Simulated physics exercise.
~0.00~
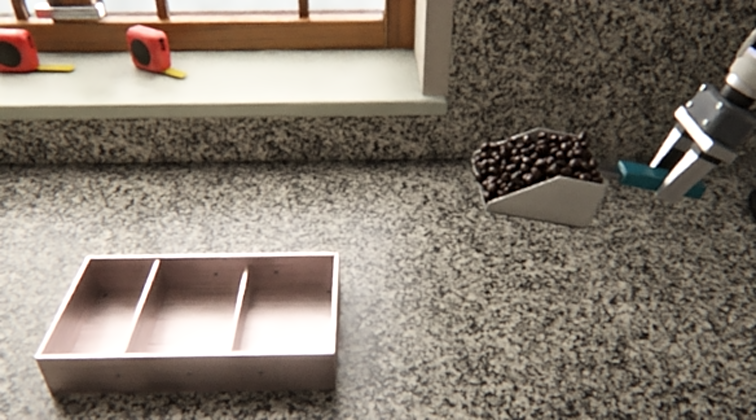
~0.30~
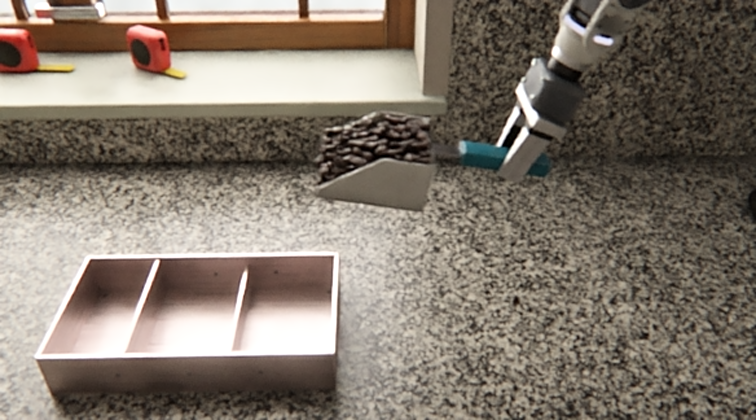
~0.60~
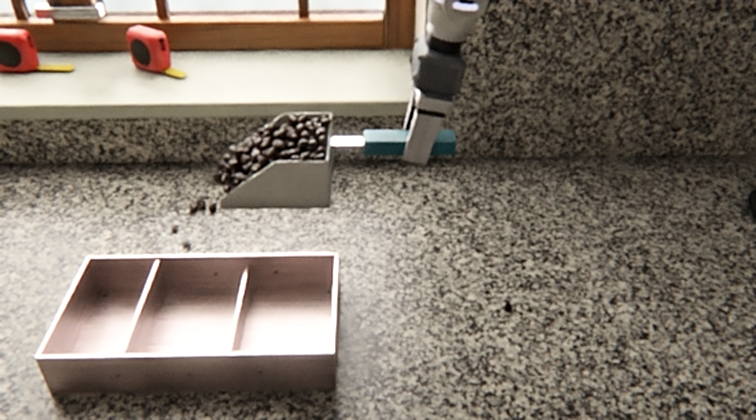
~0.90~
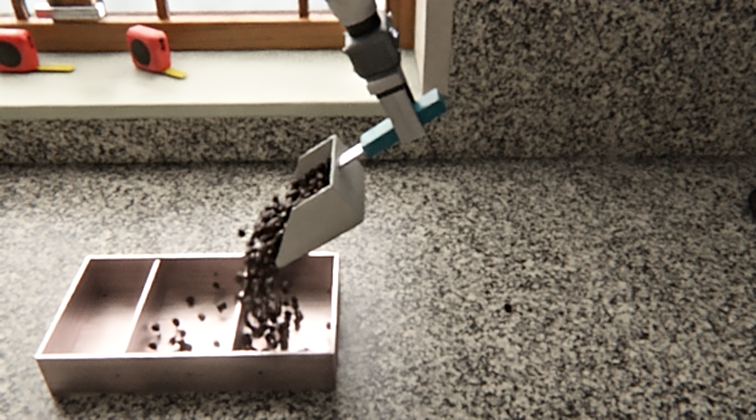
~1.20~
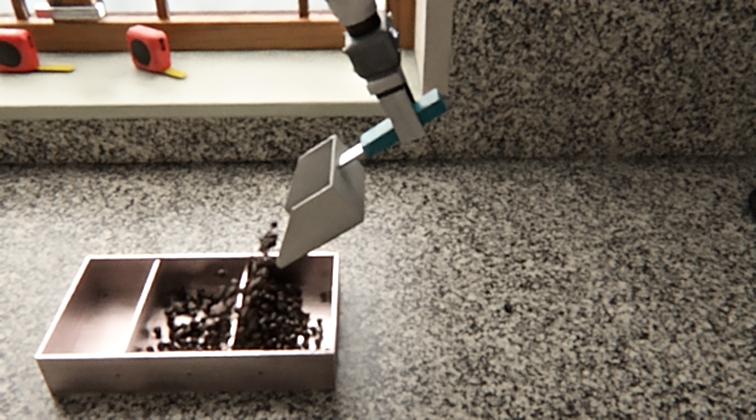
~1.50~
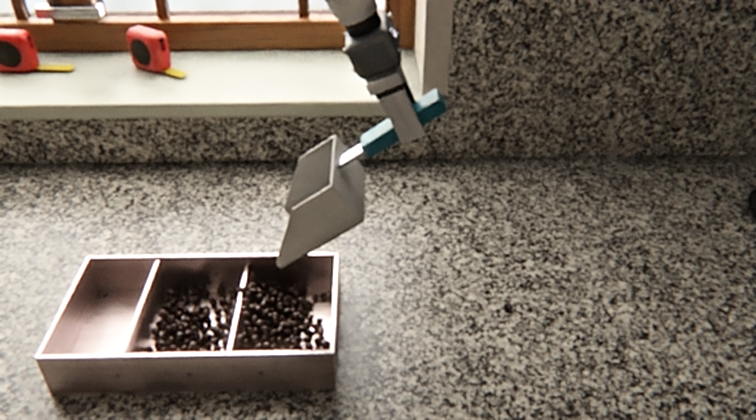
The clip shows a robot arm carrying a scoop heaped with dark beans leftward over a granite surface toward a box with three compartments. It tips the scoop, spilling the beans into the middle and right compartments, and ends holding the emptied scoop tilted above the box.
